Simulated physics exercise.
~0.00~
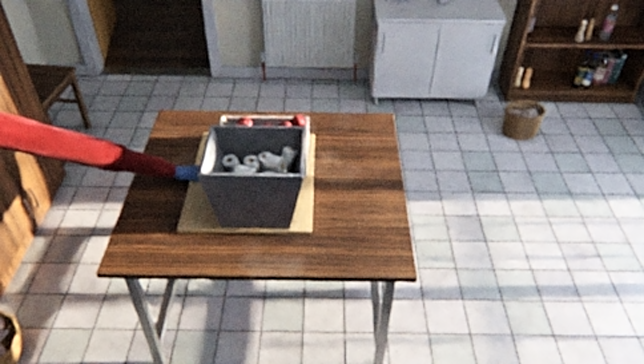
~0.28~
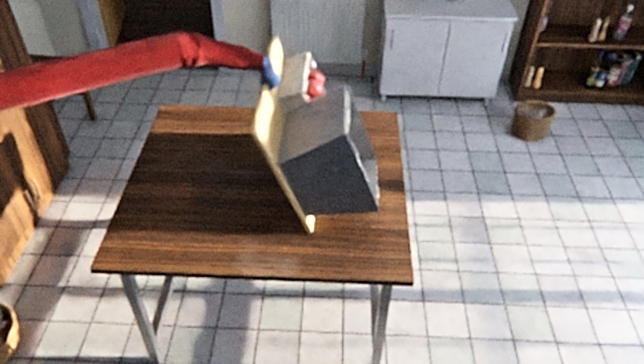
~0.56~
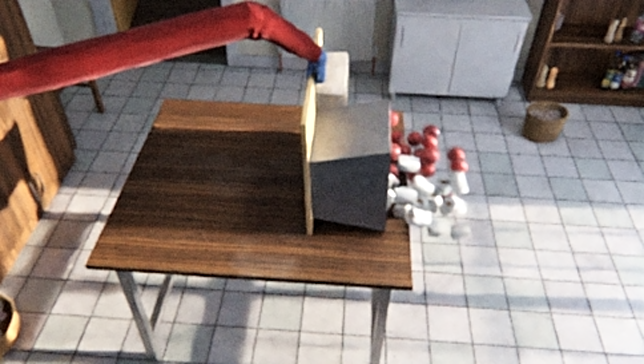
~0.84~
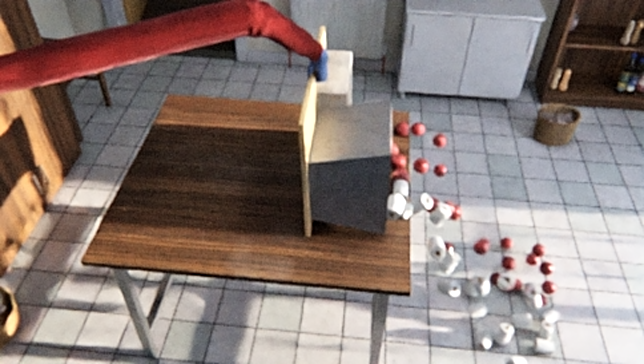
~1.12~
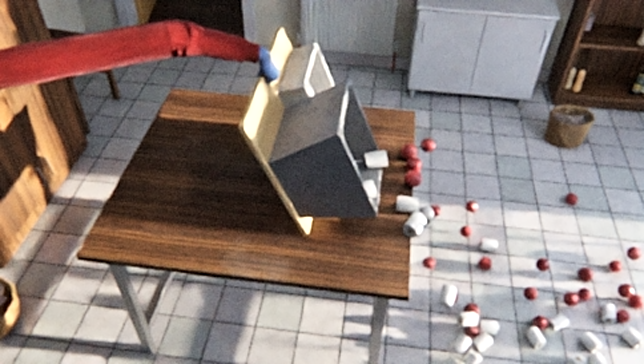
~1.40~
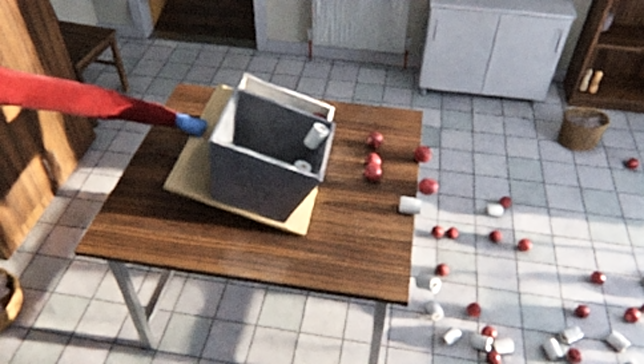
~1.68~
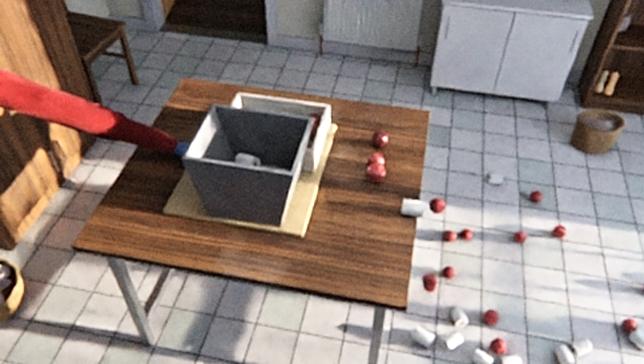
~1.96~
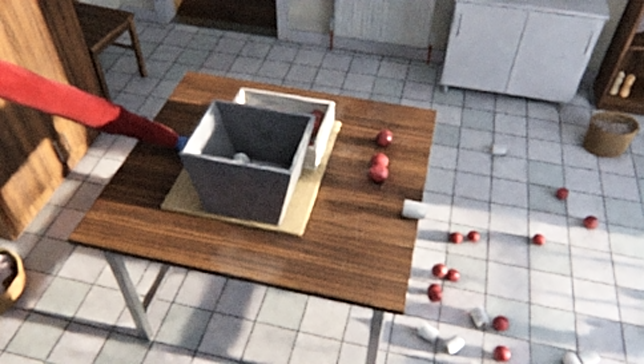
A red arm with a blue tip reaches in from the left to a wooden table in a tiled room, seen from above, where a grey tub of pale paper rolls stands in front of a white tub of red apples on a pale board. The arm tips the board steeply to the right until it stands nearly upright. Apples and rolls pour over the table's edge and scatter across the floor. The arm then lowers the board flat again while the view drifts slightly sideways. At the end, a few apples and a roll rest on the table's right side, many more pieces lie on the floor, and little remains in the grey tub.
